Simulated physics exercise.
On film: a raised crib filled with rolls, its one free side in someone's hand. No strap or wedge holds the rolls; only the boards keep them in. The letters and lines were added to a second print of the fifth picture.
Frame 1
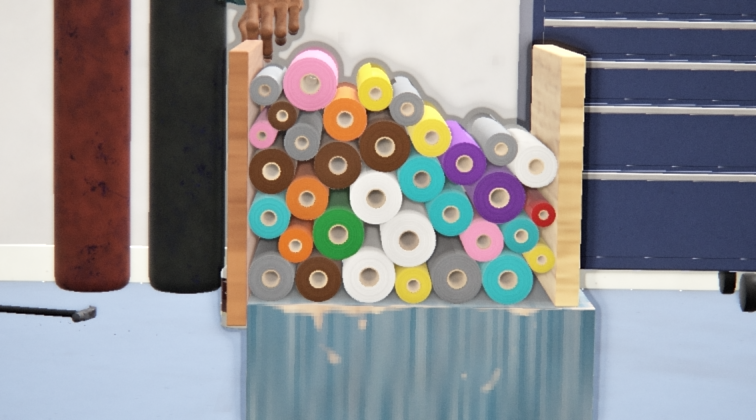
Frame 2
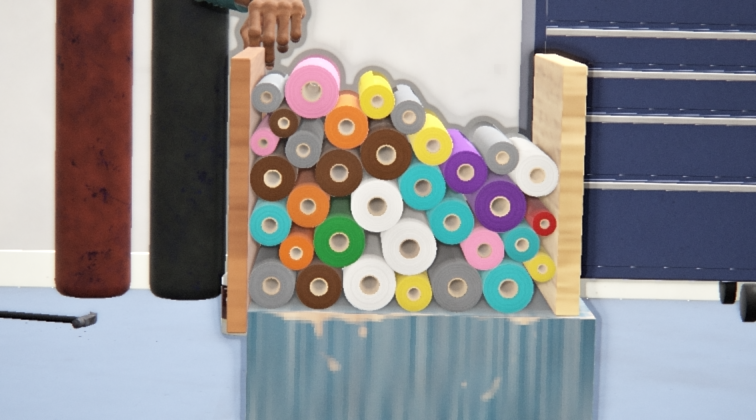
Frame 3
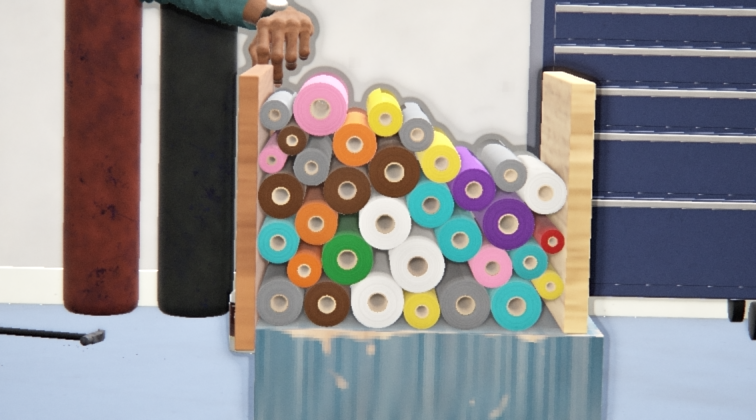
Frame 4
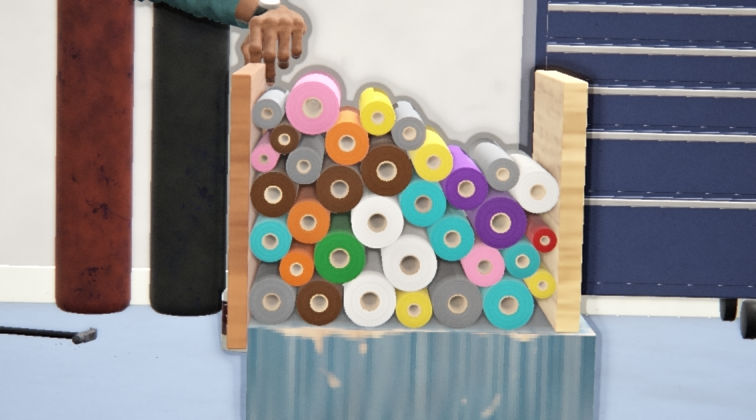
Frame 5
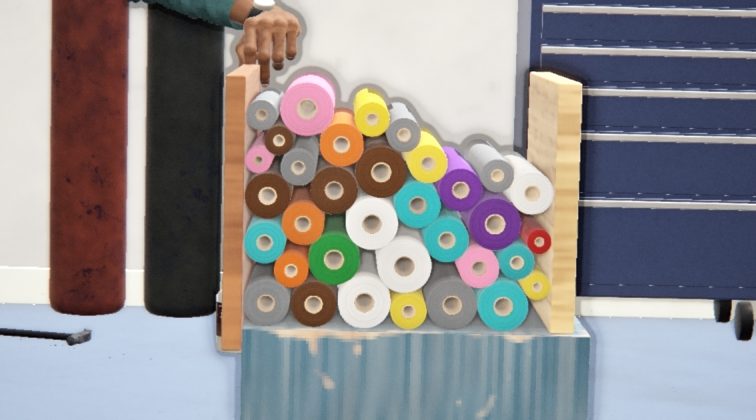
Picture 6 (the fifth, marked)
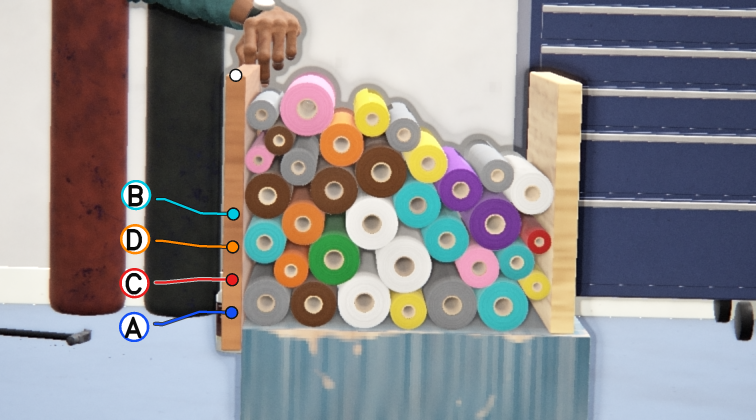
At first, a hand rests at the top of the left board of a raised crib packed with colourful rolls between two wooden sides. The view shifts slightly, bringing more of the green sleeve into sight, but the hand, boards and rolls all stay in place relative to one another throughout.
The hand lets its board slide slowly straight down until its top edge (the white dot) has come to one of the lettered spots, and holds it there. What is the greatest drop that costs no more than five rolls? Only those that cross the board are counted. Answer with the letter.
No lower than B.
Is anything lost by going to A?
Yes.
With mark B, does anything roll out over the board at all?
At B: Yes.
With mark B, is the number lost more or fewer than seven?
It loses fewer than seven.
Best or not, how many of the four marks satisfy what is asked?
One of the four.
On the marked copy, A at (232, 313); B at (233, 214); C at (232, 280); D at (233, 247); the white dot at (236, 75).
With B. Early on, top of the board (246, 141).
Further on, top of the board (244, 212).
At the end, top of the board (244, 213), three out over the board.
As for the rest, A more than five out over the board; C more than five out over the board; D six out over the board.
